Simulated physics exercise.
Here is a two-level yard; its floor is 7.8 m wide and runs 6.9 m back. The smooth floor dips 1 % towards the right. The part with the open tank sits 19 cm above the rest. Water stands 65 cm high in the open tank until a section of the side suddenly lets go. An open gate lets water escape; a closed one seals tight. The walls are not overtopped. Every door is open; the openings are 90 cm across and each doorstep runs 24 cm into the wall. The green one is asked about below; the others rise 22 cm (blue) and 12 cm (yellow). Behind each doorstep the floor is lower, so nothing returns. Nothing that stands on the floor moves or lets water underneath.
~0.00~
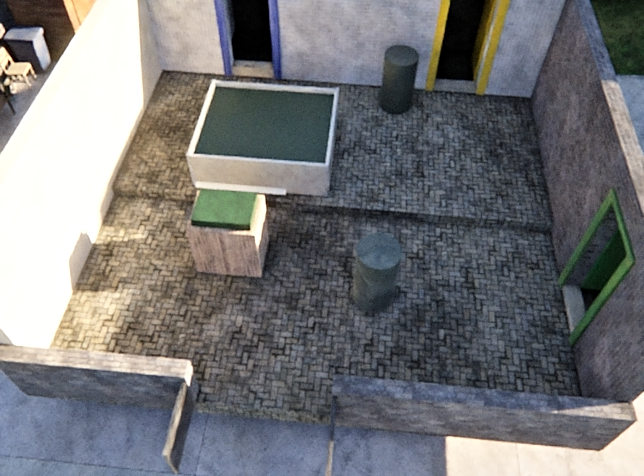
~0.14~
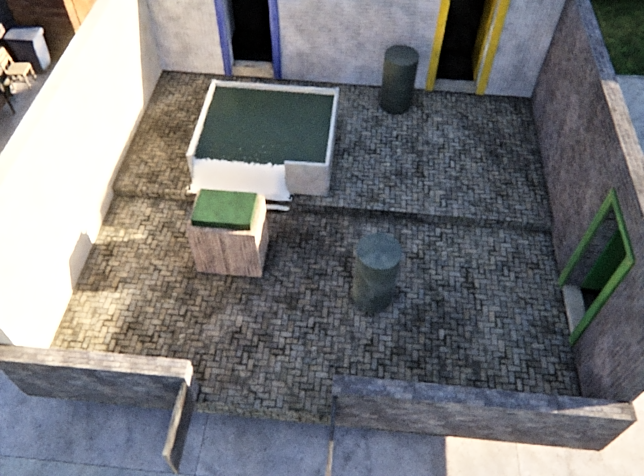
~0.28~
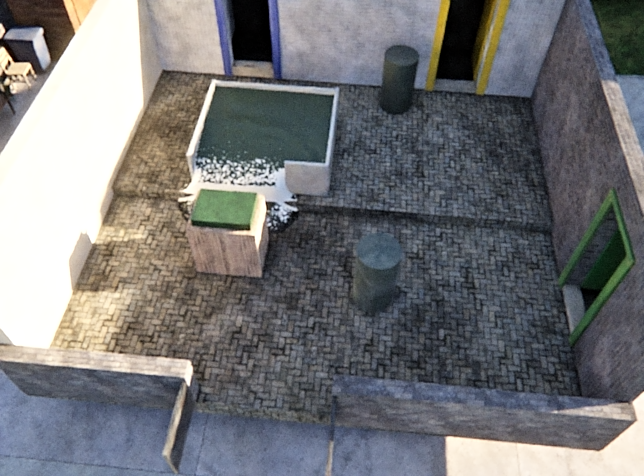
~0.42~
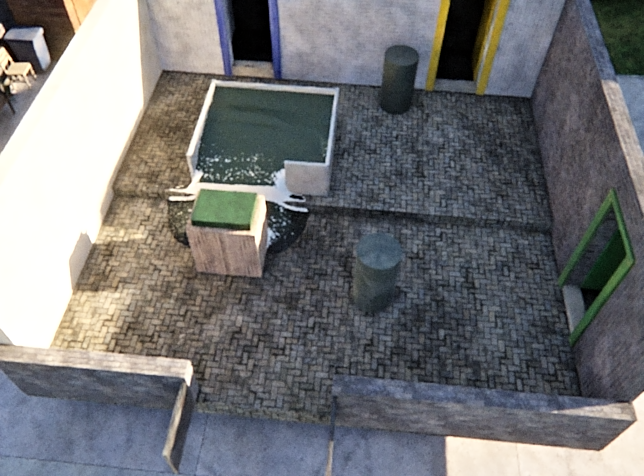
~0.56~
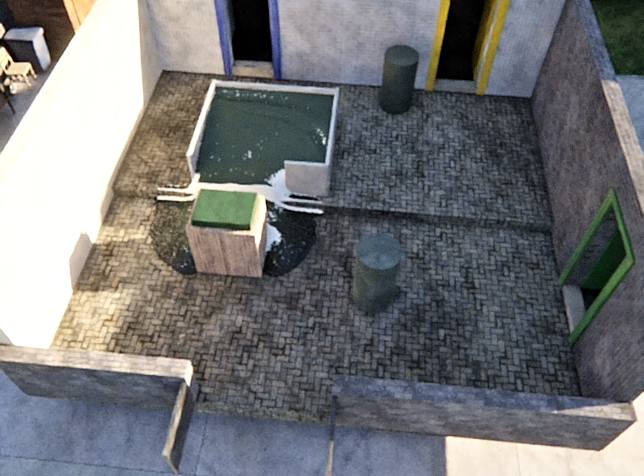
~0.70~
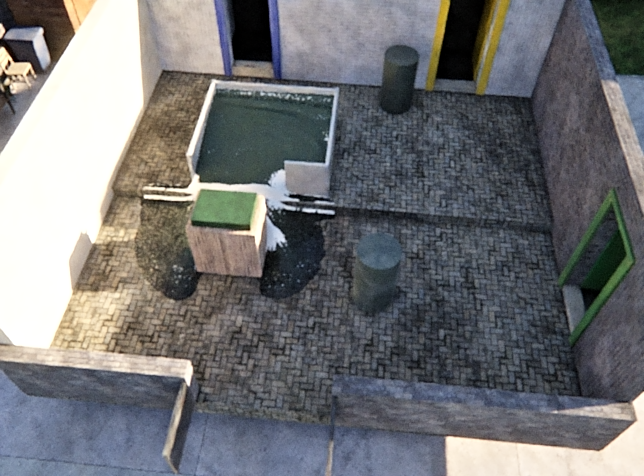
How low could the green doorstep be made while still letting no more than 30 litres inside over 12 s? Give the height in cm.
It would have to be roughly 15 cm high.
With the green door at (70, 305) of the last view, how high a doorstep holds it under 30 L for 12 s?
About 15 cm.
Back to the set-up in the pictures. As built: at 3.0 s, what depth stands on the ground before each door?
Depths in cm: Blue 0, green 13, yellow 0.
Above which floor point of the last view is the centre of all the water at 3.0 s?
Near (250, 228).
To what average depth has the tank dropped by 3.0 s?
About 24 cm.
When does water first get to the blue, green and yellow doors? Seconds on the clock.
Blue not in the 12 s, green 2.6 s, yellow not in the 12 s.
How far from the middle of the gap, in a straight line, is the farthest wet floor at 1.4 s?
Some 4.0 m out.
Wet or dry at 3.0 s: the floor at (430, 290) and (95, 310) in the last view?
In that order: Wet, under water.
After 1.4 s water covers 20 % of the floor, deepest (54 cm) near (227, 228); it has not reached the green door.
After 3.0 s water covers 45 % of the floor, deepest (36 cm) near (40, 370); 13 cm at the green door, 0 litres in over its 12 cm doorstep.
After 12.0 s water covers 55 % of the floor, deepest (19 cm) near (582, 412); 14 cm at the green door, 89 litres in over its 12 cm doorstep.
At the green door as built, the water arrived by 2.7 s and peaked near 21 cm at 6.6 s.
Run again over the same 12 s with other heights there, 65 litres in over 13 cm, 8 litres over 17.5 cm. The limit of 30 litres is kept from about 15 cm up.
